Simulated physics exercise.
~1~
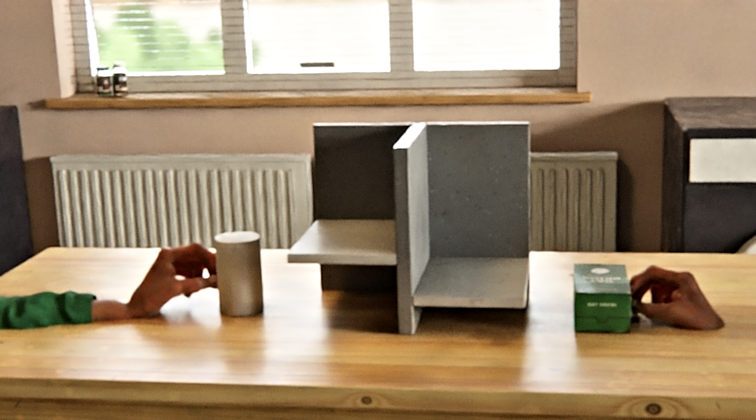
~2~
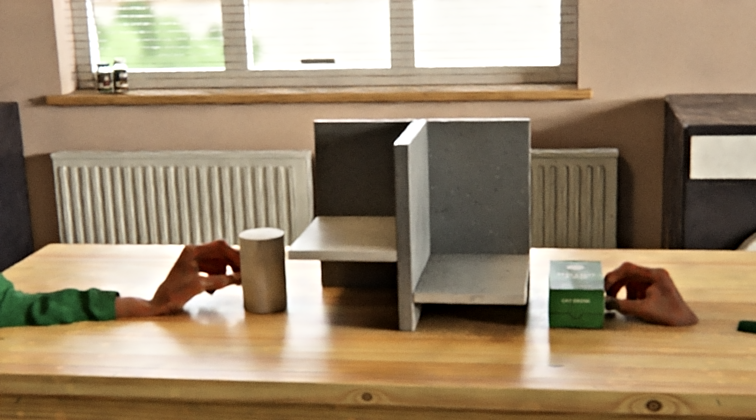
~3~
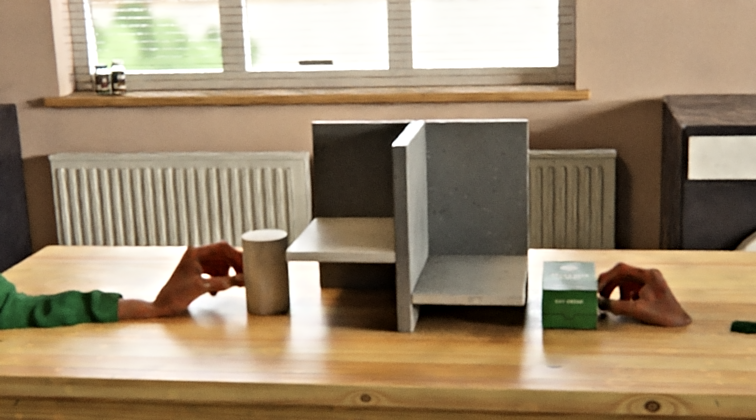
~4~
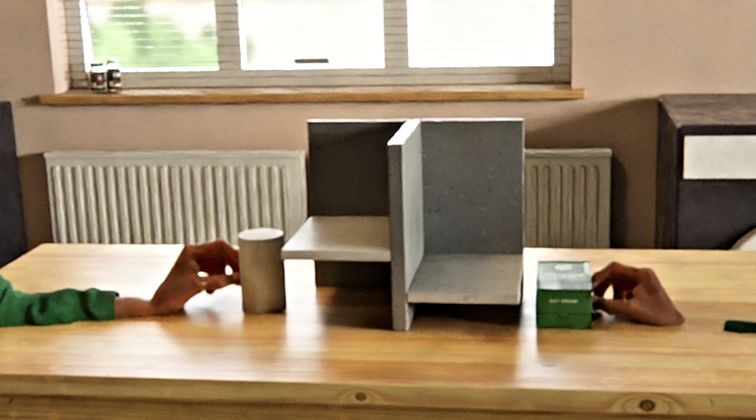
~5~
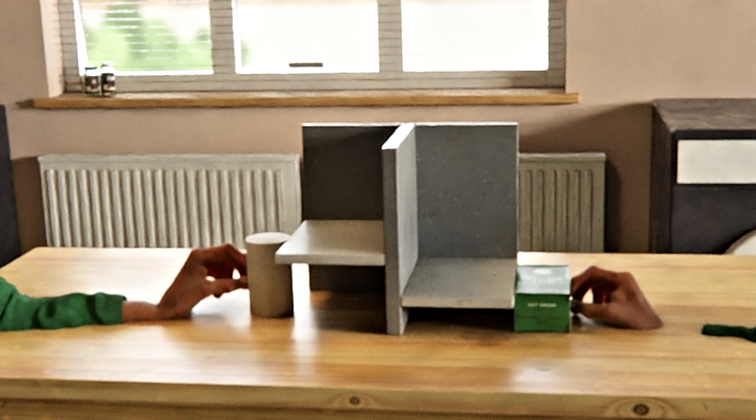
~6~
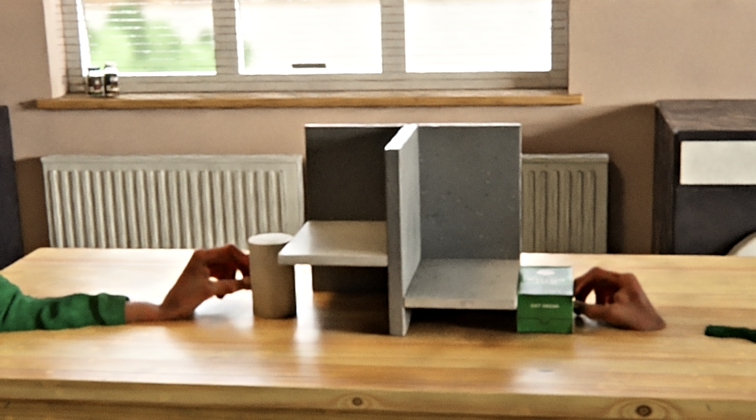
A green carton and a pale candle were slid inward along a wooden table by two hands, the carton leftward and the candle rightward, toward opposite sides of a gray shelf, until both stopped at its edges without going underneath.
